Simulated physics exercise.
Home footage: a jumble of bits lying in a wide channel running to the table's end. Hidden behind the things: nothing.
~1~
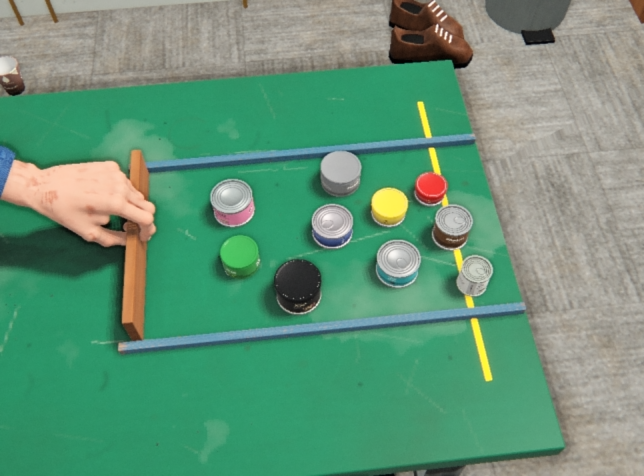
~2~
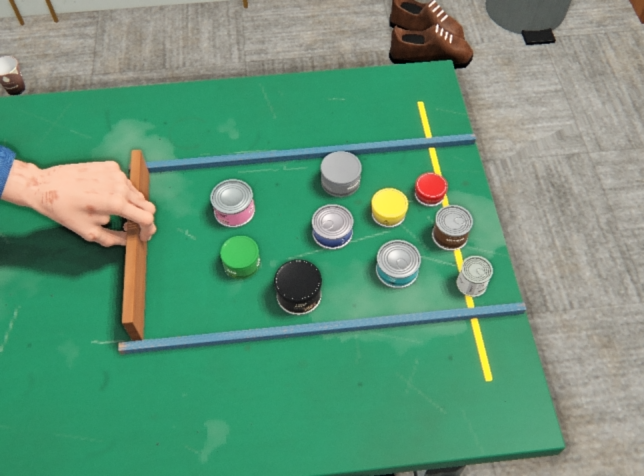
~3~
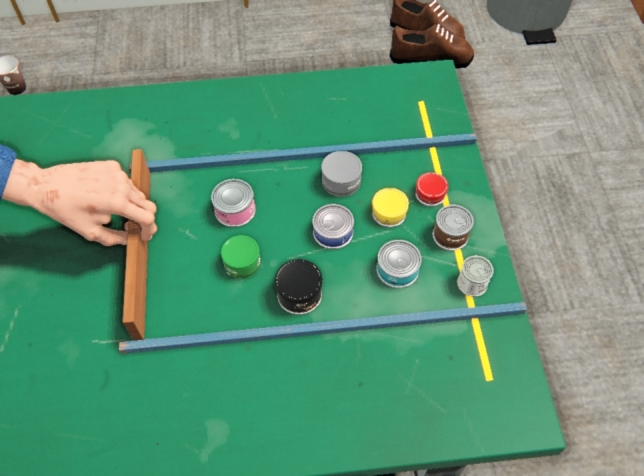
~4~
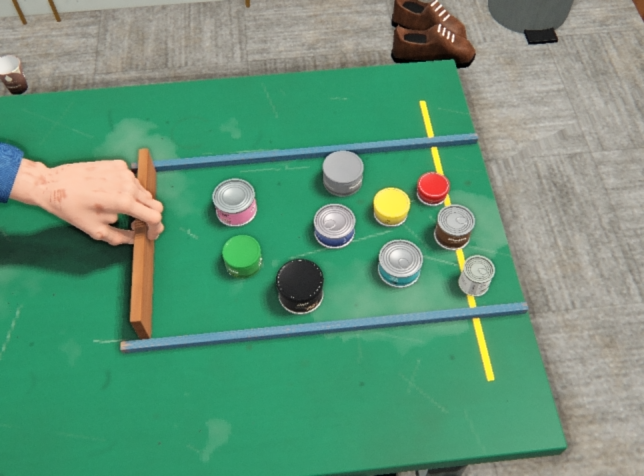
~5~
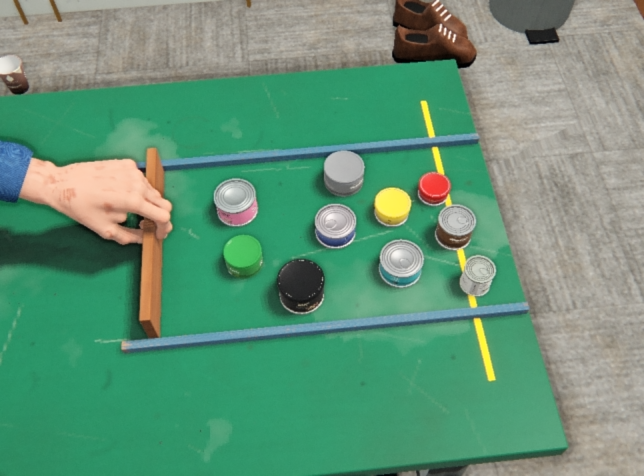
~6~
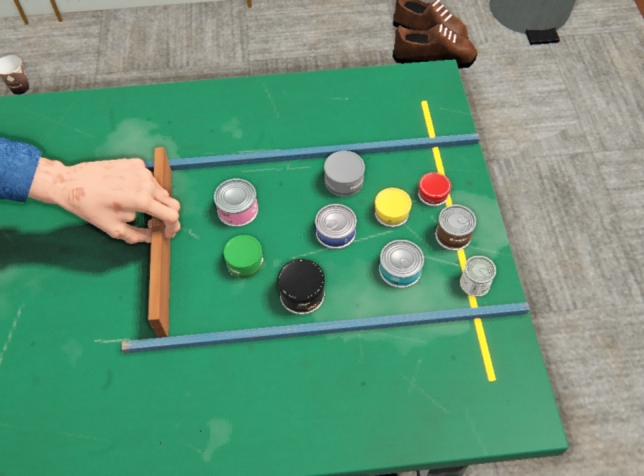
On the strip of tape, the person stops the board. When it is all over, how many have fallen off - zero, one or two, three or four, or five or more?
In the end, five or more have fallen off.
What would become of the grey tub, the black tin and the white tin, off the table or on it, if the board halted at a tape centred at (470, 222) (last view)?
In short: Grey tub safe, black tin safe, white tin gone.
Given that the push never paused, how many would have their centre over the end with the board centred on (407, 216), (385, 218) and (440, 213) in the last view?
Going through the three places, I get 0, 0 and 1.
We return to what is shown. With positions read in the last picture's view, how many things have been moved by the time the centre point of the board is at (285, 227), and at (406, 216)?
3, then 10.
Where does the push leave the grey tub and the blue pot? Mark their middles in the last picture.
First at (459, 154); second at (493, 214).
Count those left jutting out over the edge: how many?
The count is 1.
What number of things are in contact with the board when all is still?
4.
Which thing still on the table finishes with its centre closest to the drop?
The blue pot.
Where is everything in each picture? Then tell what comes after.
White tin (474, 276); brown tin (452, 228); red tin (431, 189); board (137, 241); tape (450, 223), in the first picture.
Brown tin (452, 228); blue pot (333, 227), in the second picture.
Red tin (431, 190); grey tub (342, 174), in the third picture.
White tin (476, 276); green tub (243, 257), in the fourth picture.
Brown tin (455, 228); yellow pot (392, 208), in the fifth picture.
White tin (478, 276); brown tin (455, 228); red tin (434, 190); board (161, 238); tape (454, 223), in the sixth picture.
Soon after, none off yet; white tin at rest near (478, 276); brown tin at rest near (455, 228); red tin at rest near (434, 190).
After that, none off yet; white tin displaced a little near (490, 281); brown tin displaced about its own width near (486, 223); red tin displaced about its own width near (466, 167).
In the end, the number that fall off is five or more; gone, turquoise tin, yellow pot, red tin, brown tin and white tin.
